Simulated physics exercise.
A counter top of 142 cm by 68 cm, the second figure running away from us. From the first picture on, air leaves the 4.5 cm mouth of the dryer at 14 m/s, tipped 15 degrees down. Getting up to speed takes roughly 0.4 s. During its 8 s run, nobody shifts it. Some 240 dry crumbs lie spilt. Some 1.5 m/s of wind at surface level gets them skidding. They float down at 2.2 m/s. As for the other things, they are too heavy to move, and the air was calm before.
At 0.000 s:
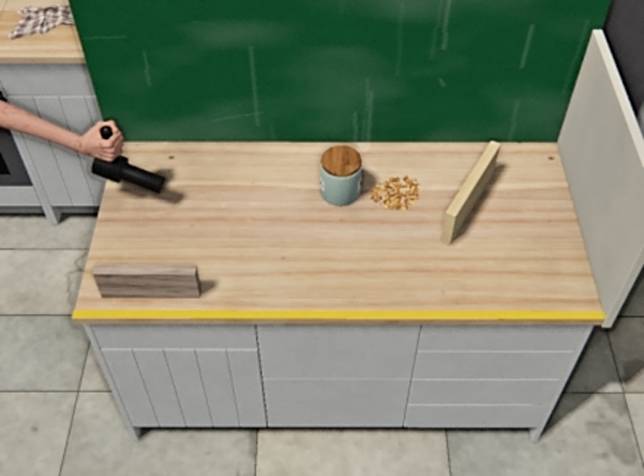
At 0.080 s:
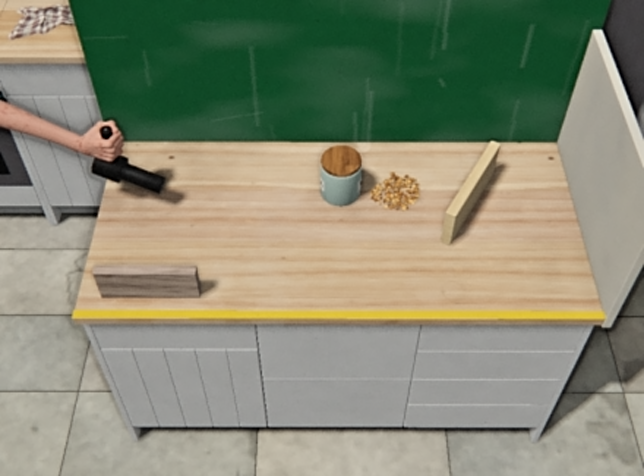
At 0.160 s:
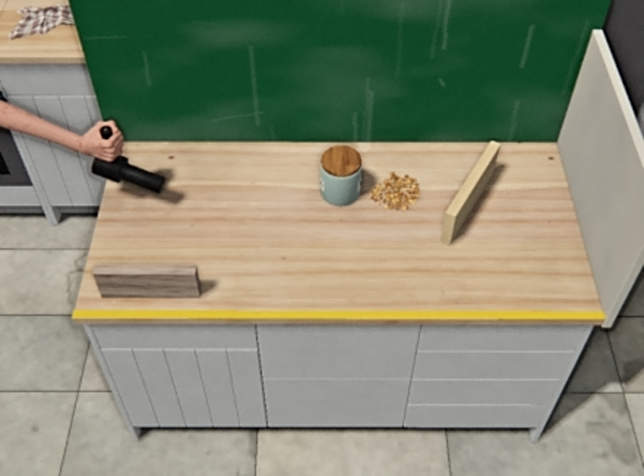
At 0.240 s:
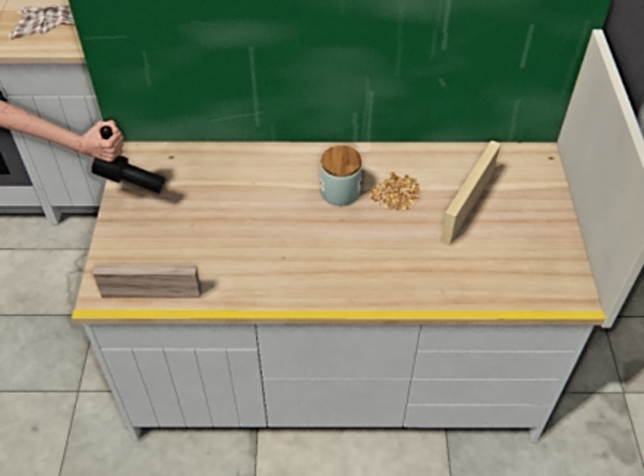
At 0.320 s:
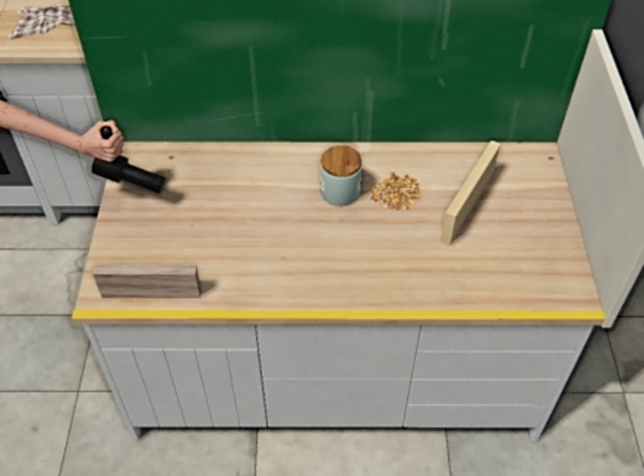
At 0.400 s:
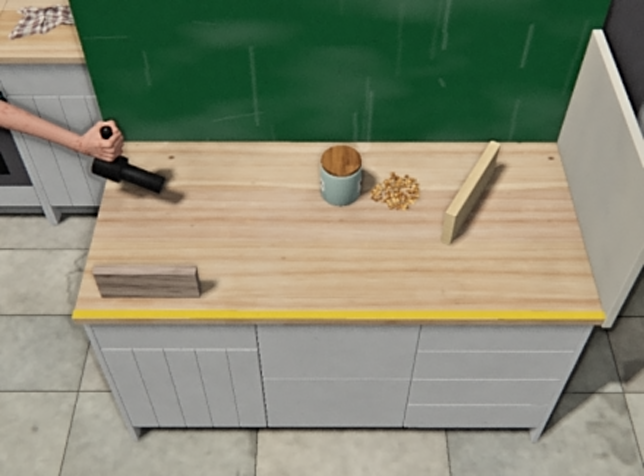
At the start, a hand at the left holds a black dryer over a wooden counter, its mouth towards a lidded jar, a small pile of dry crumbs and an upright board. Through to the end, the hand keeps still, and the crumbs and everything else show no visible movement.
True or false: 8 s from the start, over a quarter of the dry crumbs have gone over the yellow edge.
False.
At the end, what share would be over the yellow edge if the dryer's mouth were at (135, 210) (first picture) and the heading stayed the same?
I'd put it at around 0 per cent.
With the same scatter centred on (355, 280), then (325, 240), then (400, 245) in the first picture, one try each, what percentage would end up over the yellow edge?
In that order: 100 %, 60 %, 50 %.
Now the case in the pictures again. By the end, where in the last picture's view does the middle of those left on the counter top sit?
Look somewhere near (468, 147).
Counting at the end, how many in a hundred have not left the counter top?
Result: Some 100 %.
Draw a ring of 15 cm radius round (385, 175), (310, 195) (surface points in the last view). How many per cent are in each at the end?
I would say around 40 % and 0 % respectively.
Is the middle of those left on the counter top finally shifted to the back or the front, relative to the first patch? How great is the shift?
The middle sits nearer the rear edge now, some 15 cm away from where it began.
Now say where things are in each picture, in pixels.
The middle of the dry crumbs is near (398, 193), none has stirred yet and the mouth of the dryer is at (162, 186), in the first frame.
The middle of the dry crumbs is near (398, 191), none has stirred yet and the yellow edge is centred on (339, 319), in the second frame.
The middle of the dry crumbs is near (398, 191), none has stirred yet, the top of a jar is at (341, 159) and the top of a board is at (474, 177), in the third frame.
The middle of the dry crumbs is near (398, 191) and none has stirred yet, in the fourth frame.
The middle of the dry crumbs is near (398, 191) and none has stirred yet, in the fifth frame.
The middle of the dry crumbs is near (398, 191) and none has stirred yet, in the sixth frame.
After 1.6 s, 88 % are on the move or not yet settled, 0 % are over the yellow edge; the middle of those still in play is near (415, 180).
After 2.6 s, 81 % are on the move or not yet settled, 0 % are over the yellow edge; the middle of those still in play is near (439, 191).
After 4.4 s, 72 % are on the move or not yet settled, 0 % are over the yellow edge; the middle of those still in play is near (472, 172).
After 8.0 s, at the end, 0 % are over the yellow edge; the middle of those still in play is near (468, 147).
